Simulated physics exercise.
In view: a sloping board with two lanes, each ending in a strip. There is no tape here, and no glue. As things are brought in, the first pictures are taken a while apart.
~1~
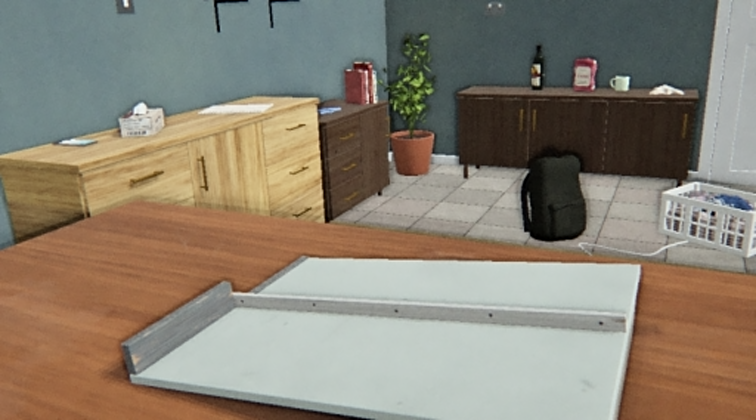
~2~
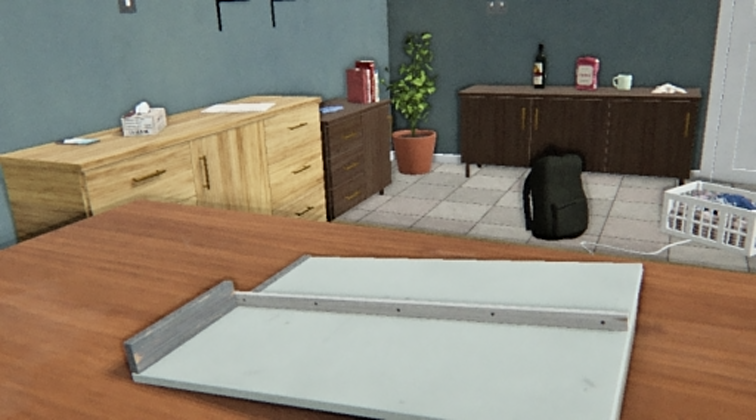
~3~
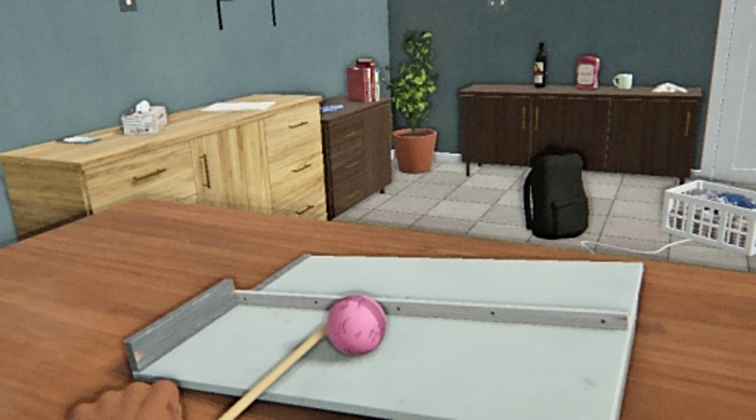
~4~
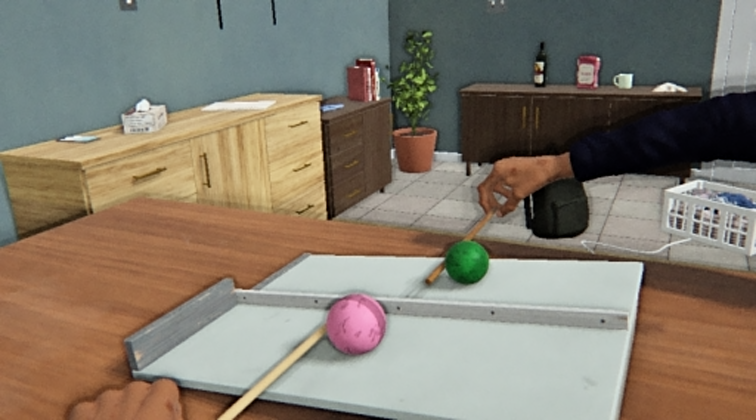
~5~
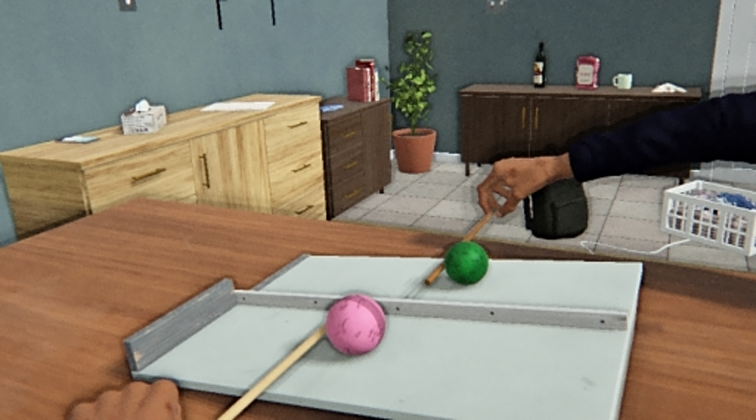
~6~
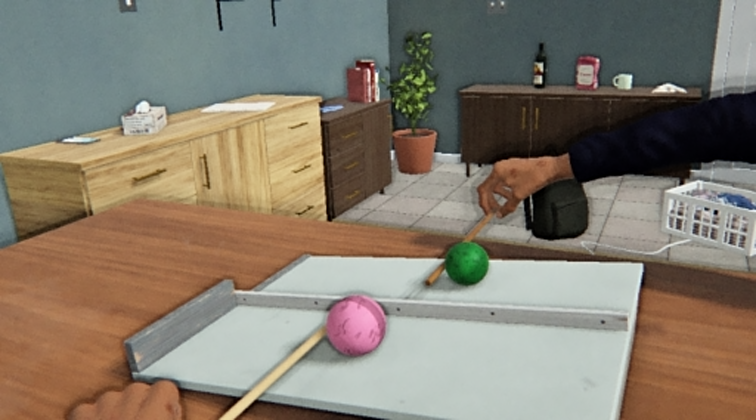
The clip shows a pale two-lane board on a wooden table; a pink ball appears with a hand holding a stick against it, then a green ball with another hand's stick, and both balls stay still.
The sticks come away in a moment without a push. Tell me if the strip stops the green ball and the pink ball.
Green ball falls off, pink ball stays put.
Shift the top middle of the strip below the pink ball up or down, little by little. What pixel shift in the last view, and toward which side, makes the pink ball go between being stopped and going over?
About 20 pixels, downward.
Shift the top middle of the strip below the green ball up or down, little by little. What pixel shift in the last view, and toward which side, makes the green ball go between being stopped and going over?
8 pixels up.
Then, 0.60 s on from there, green ball rolling on the board near (384, 262); pink ball rolling on the board near (265, 319).
Then, 1.08 s on from there, green ball off the board near (231, 262); pink ball rolling on the board near (209, 315).
In the end, the green ball runs past the strip; the pink ball gets caught, near (208, 315).
